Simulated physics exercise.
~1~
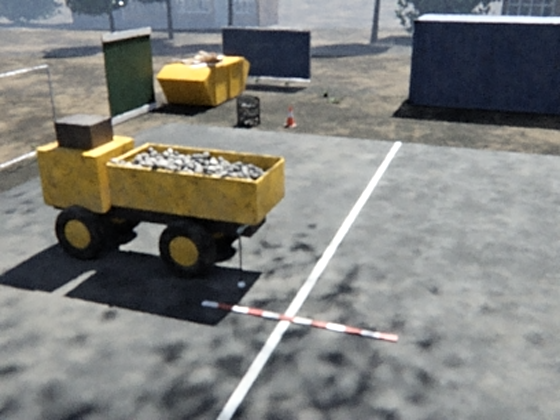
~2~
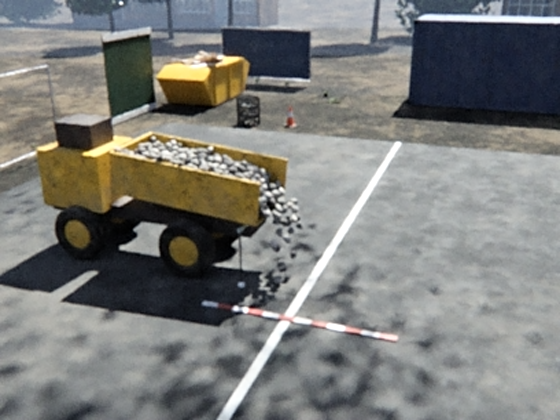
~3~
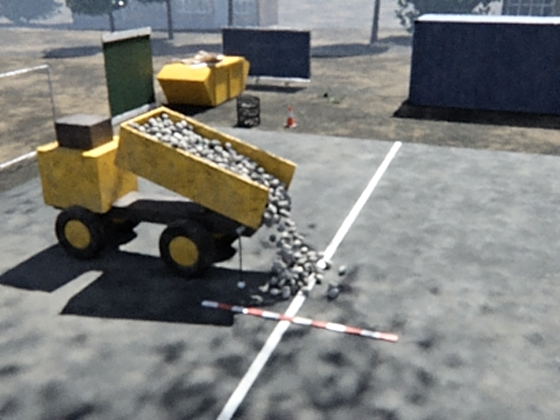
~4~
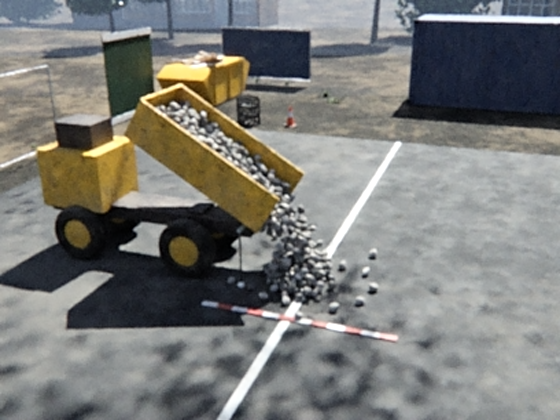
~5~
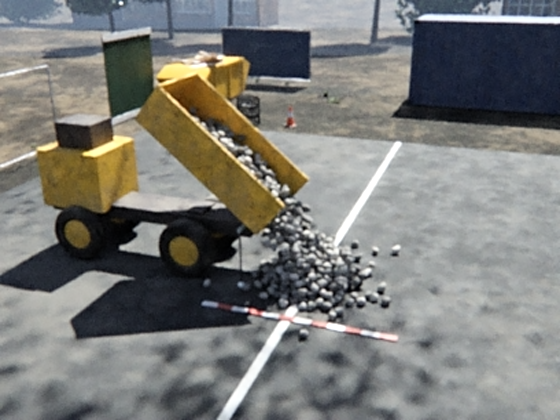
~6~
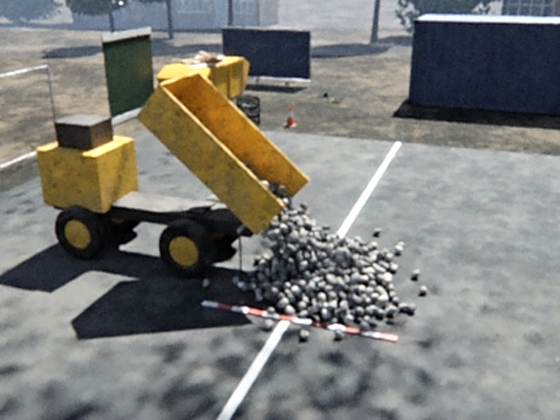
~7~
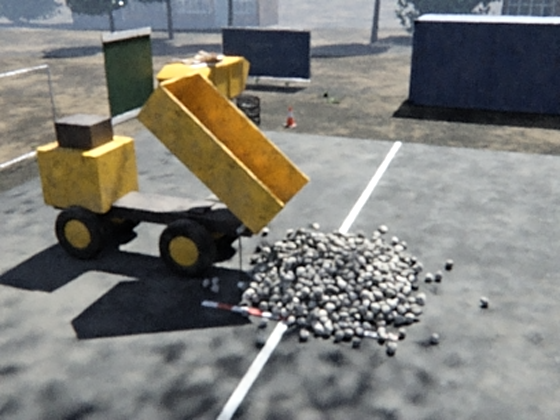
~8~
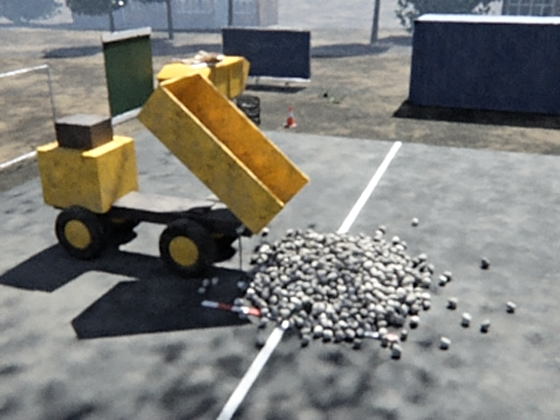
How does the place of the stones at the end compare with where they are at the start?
At the start the stones are up in the level body of the yellow tipper. At the end they lie lower and further right, in a broad heap on the ground across the white line.
